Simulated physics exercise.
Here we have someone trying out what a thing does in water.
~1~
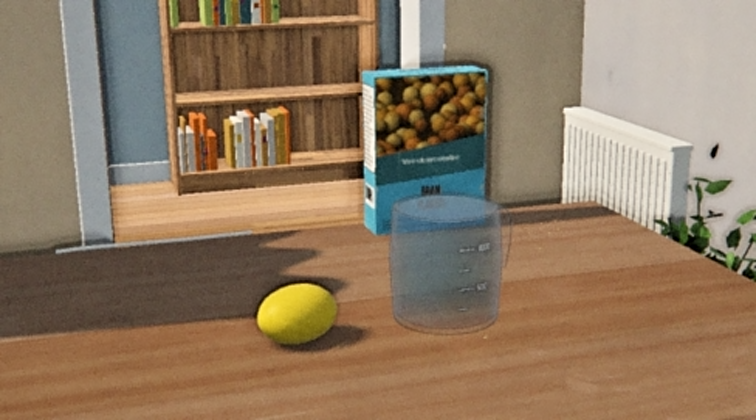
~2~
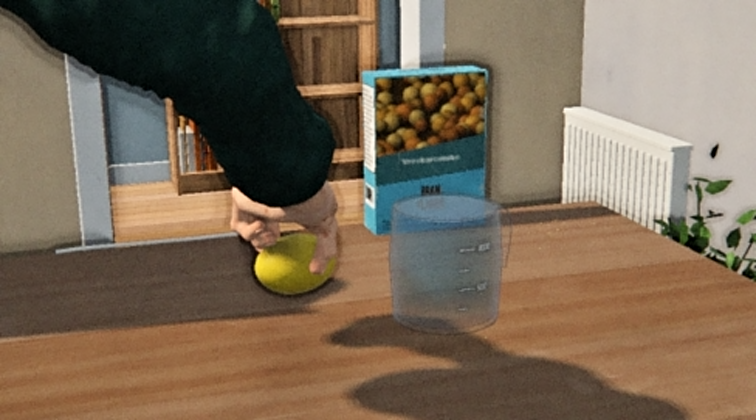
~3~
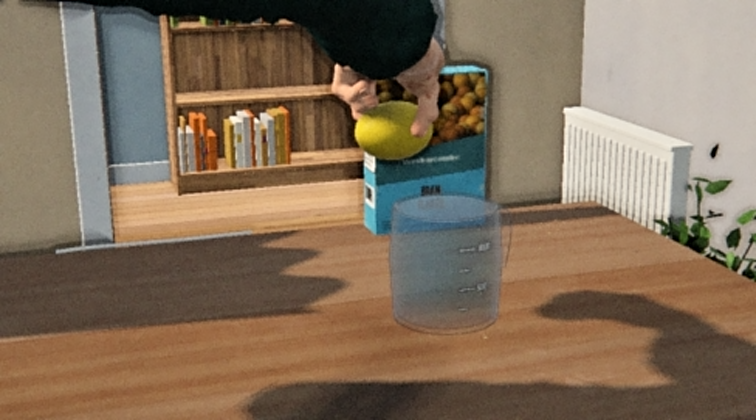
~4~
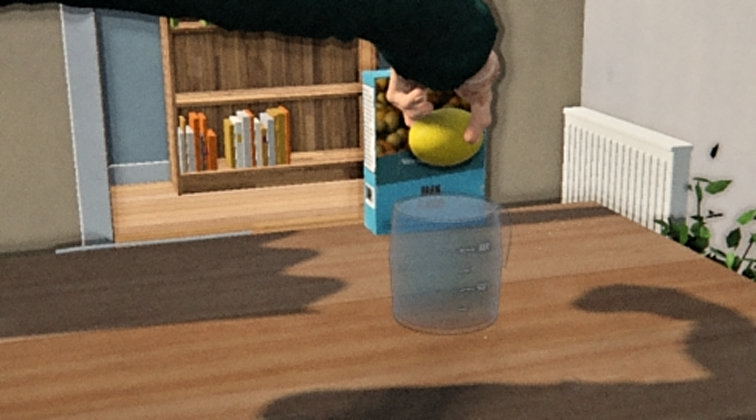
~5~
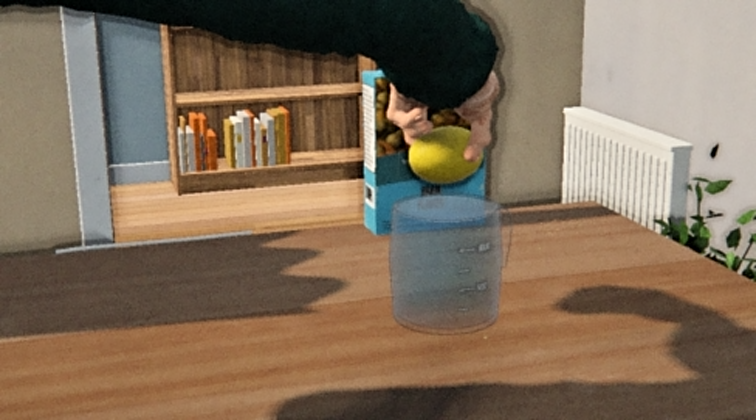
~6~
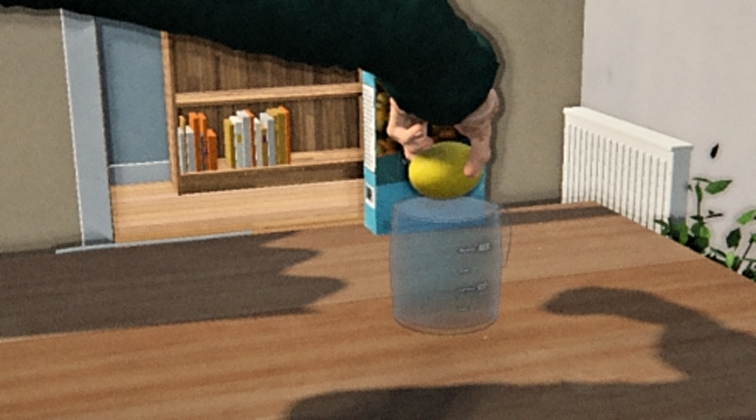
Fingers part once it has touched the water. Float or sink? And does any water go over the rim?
As I see it, water: Never goes under. Jug: Spills out.
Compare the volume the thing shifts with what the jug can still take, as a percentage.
That's roughly 450 percent.
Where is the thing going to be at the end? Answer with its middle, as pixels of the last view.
It should come to rest with its middle near (446, 222).
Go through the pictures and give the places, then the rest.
In the first frame, the lemon lies on the top at (297, 314); jug (446, 258) nearly full.
The second frame shows a hand picks up the lemon at (296, 263); jug nearly full, surface at (446, 209).
In the third frame, the lemon is carried over at (394, 131); jug (446, 258) nearly full.
In the fourth frame, the lemon is above the jug at (446, 137); jug nearly full, surface at (446, 209).
The fifth frame shows the lemon comes down at (446, 154); jug (446, 258) nearly full.
In the sixth frame, the lemon is just over the surface at (446, 170); jug nearly full, surface at (446, 209).
Next, the lemon enters the water; the jug is full to the brim; it has run over.
After that, the lemon comes up again; the jug is full to the brim; it has run over.
Finally, the lemon rides on the surface; the jug is full to the brim; it has run over.
